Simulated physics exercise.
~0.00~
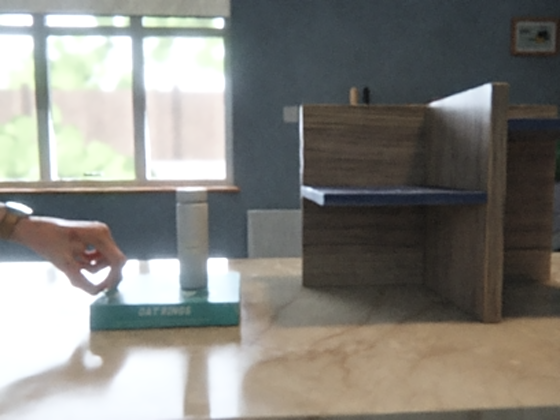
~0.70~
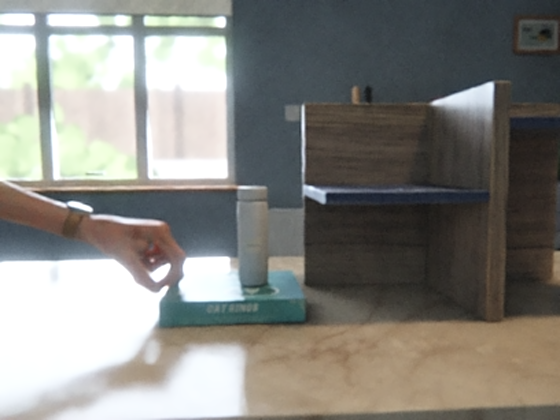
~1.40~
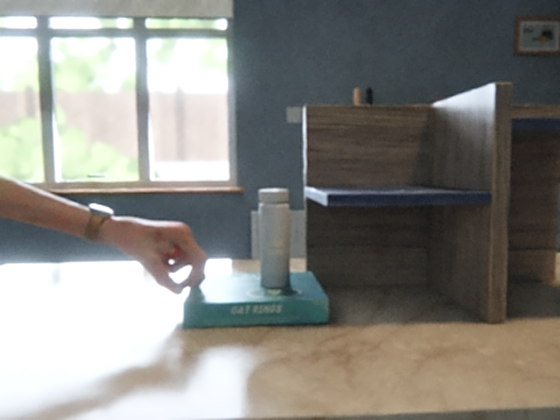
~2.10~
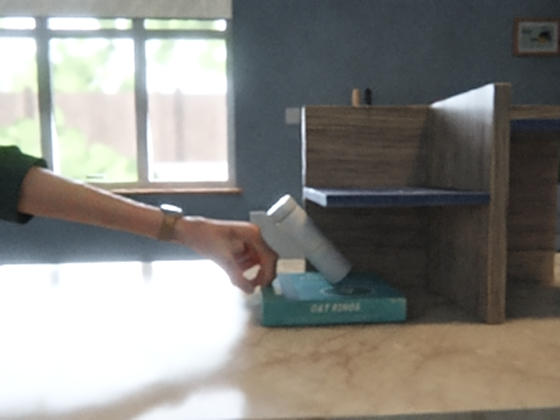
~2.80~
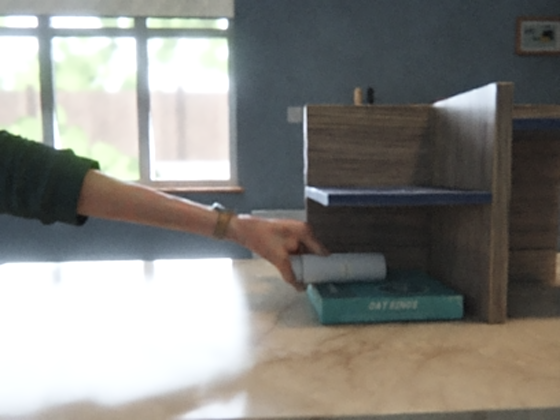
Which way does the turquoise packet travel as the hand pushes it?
The turquoise packet moves to the right, going in under the shelf.
